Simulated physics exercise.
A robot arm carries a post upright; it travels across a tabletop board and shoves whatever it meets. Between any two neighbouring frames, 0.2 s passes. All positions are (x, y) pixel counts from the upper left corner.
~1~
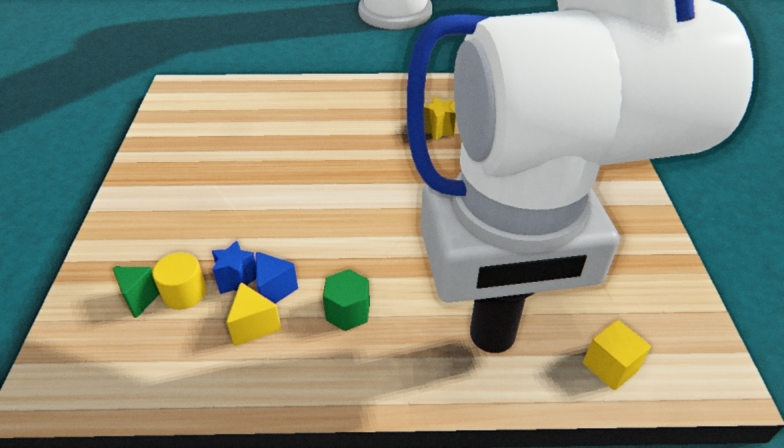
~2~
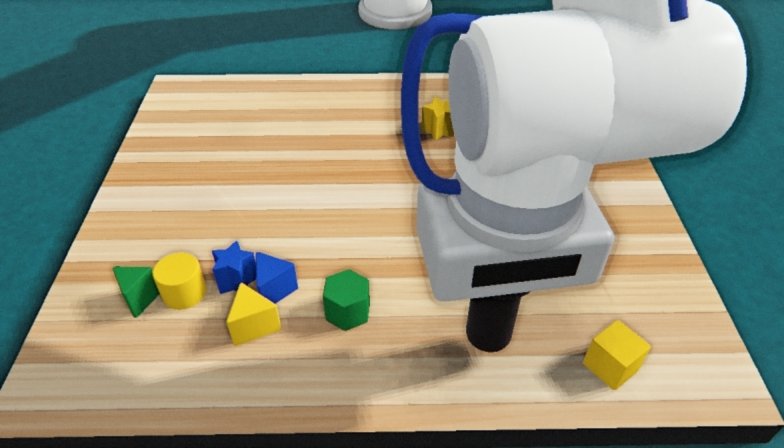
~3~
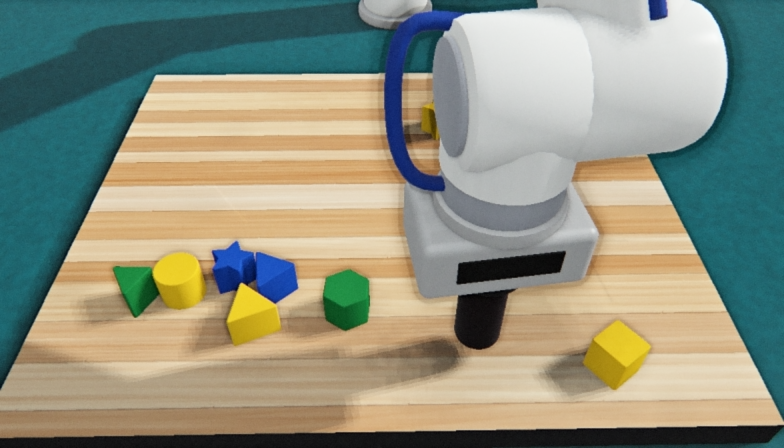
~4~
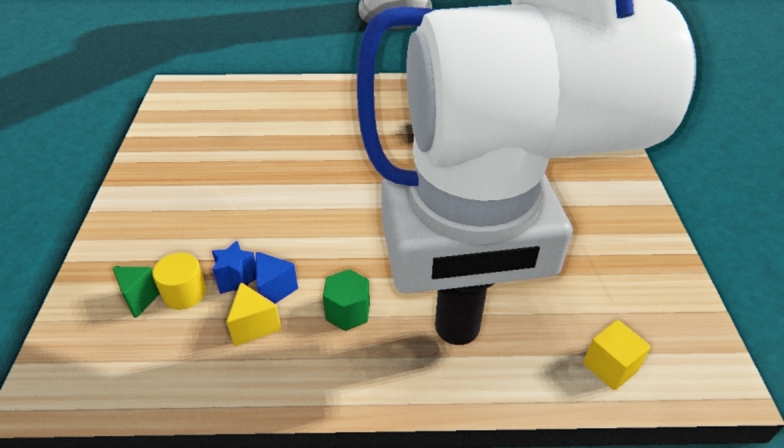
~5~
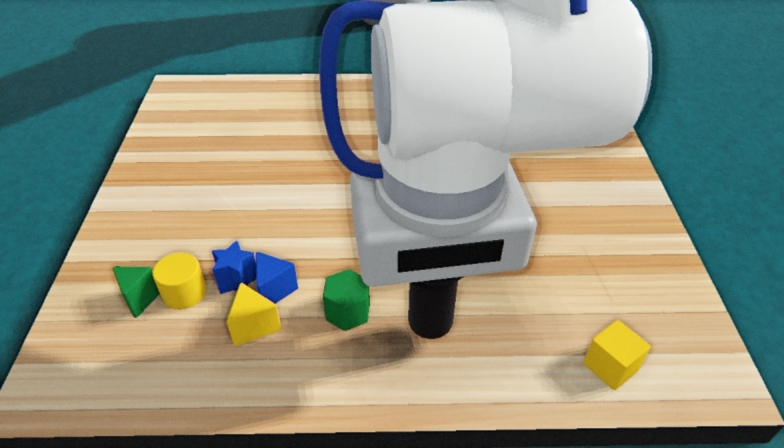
On a wooden board, a robot arm slides its black post left while the blocks stay still.
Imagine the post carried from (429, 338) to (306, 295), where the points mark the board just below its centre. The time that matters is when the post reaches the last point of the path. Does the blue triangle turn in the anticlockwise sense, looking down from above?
Yes, that is how it ends up.
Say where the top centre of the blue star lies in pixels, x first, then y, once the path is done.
About (211, 245).
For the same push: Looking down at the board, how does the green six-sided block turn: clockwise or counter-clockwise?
From above, clockwise.
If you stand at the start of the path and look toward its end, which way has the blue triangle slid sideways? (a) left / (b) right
b: Right.
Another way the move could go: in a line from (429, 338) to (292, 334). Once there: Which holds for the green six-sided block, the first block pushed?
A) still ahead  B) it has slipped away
Answer: B.
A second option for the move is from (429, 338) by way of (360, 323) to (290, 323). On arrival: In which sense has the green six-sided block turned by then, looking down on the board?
Verdict: Clockwise.
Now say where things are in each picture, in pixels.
In the first frame, lower end of the post (492, 336), tops of blocks, blue star (231, 256), yellow triangle (248, 303), blue triangle (269, 267), green six-sided block (346, 287).
In the second frame, post (488, 335), blocks as before.
In the third frame, post (476, 333), blocks as before.
In the fourth frame, post (457, 328), blocks as before.
In the fifth frame, post (430, 323), blue star (231, 256), yellow triangle (248, 303), blue triangle (269, 267), green six-sided block (346, 287).
What follows on the original path. One third of the way, post (384, 307); green six-sided block (342, 285).
Two thirds of the way, post (342, 293); blue star (225, 256); blue triangle (266, 263), turned 10° anticlockwise; green six-sided block (305, 267), turned 20° clockwise.
At the end, post (303, 280); blue star (211, 245), turned 65° anticlockwise; yellow triangle not moved; blue triangle (246, 237), turned 40° anticlockwise; green six-sided block (278, 245), turned 60° clockwise.
